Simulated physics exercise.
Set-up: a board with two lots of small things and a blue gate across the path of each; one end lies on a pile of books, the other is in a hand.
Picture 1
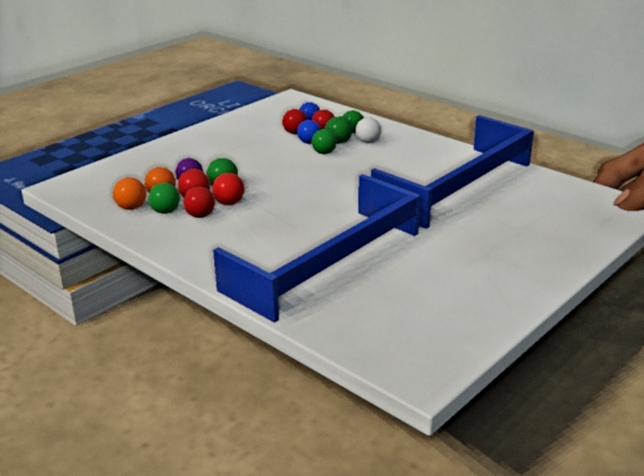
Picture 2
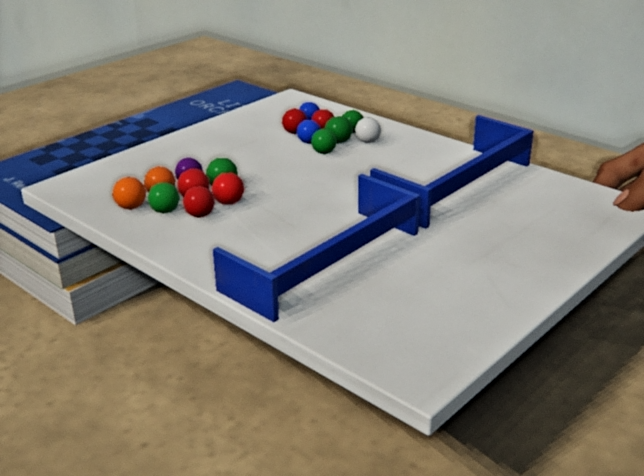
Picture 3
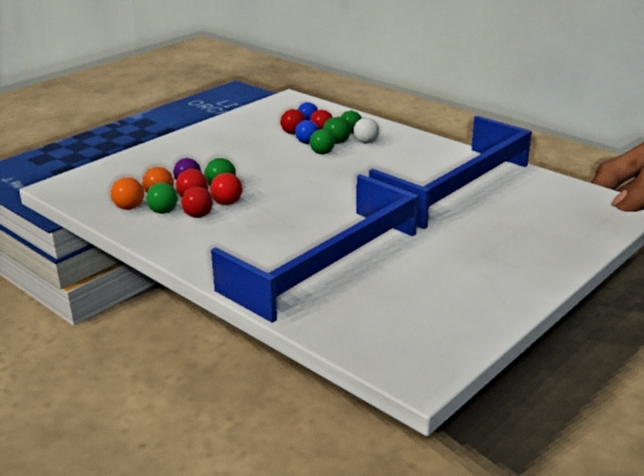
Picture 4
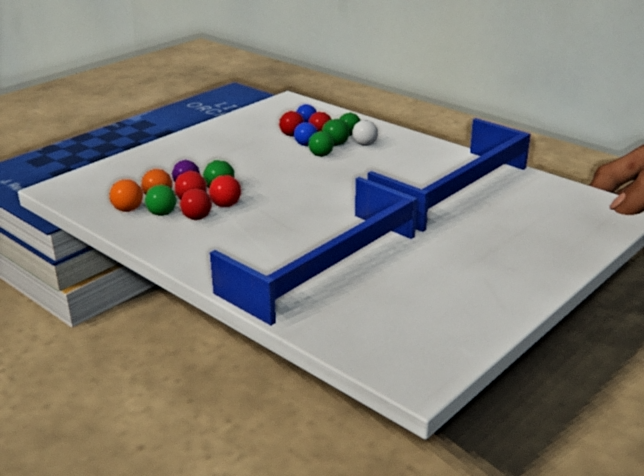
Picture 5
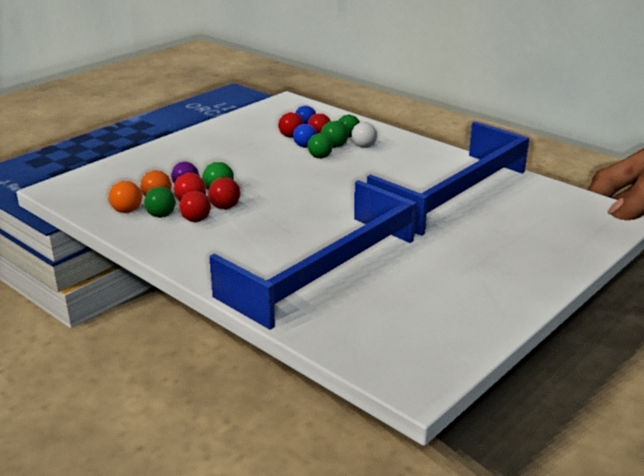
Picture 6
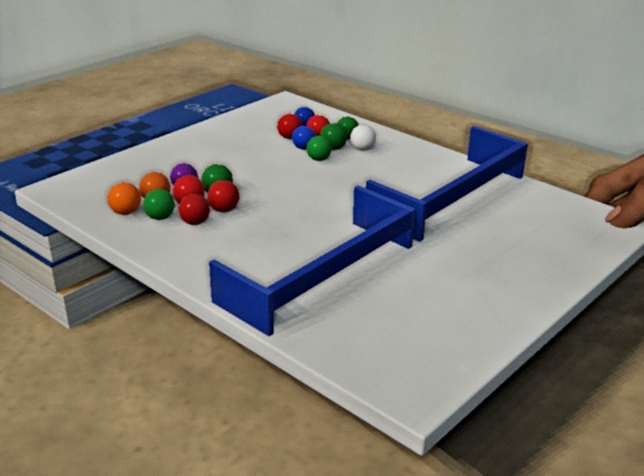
In this clip, a white board rests on a stack of books with two clusters of colorful balls and two blue gates on it, while a hand at the right lowers its end very slightly and the balls stay in place.
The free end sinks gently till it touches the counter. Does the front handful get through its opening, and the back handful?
Front handful: No. Back handful: No.
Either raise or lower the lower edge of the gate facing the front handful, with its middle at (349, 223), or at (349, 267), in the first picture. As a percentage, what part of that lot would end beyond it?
Lab note: Try 1 near 100 %, try 2 near 0 %.
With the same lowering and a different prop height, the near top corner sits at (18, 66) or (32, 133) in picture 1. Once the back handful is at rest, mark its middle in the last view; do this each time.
Try one: About (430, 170). Try two: About (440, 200).
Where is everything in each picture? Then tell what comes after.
Held end of the board near (426, 407), level; book pile near (164, 156), about a quarter as high as the board is long; front handful near (194, 185), a few glass marbles; back handful near (324, 122), a few gumballs; front gate near (349, 242), its slot lower than a piece; back gate near (481, 166), its slot lower than a piece, in the first frame.
Held end of the board near (425, 407), level; back handful near (324, 121), in the second frame.
Held end of the board near (423, 407), level; front handful near (192, 185), in the third frame.
Held end of the board near (422, 411), level; back handful near (321, 124), in the fourth frame.
Held end of the board near (420, 417), down by 1°; front handful near (190, 189), in the fifth frame.
Held end of the board near (418, 426), down by 2°; book pile near (158, 159); front handful near (189, 192), not moving; back handful near (319, 127), not moving; front gate near (344, 256); back gate near (475, 179), in the sixth frame.
Then, 0.52 s on from there, board sloping at 11°; front handful on its way down; back handful on its way down.
Then, 0.97 s on from there, board resting at 16°; front handful has reached its gate; back handful has reached its gate.
In the end, board resting at 16°; front handful gathered behind its gate; back handful gathered behind its gate.
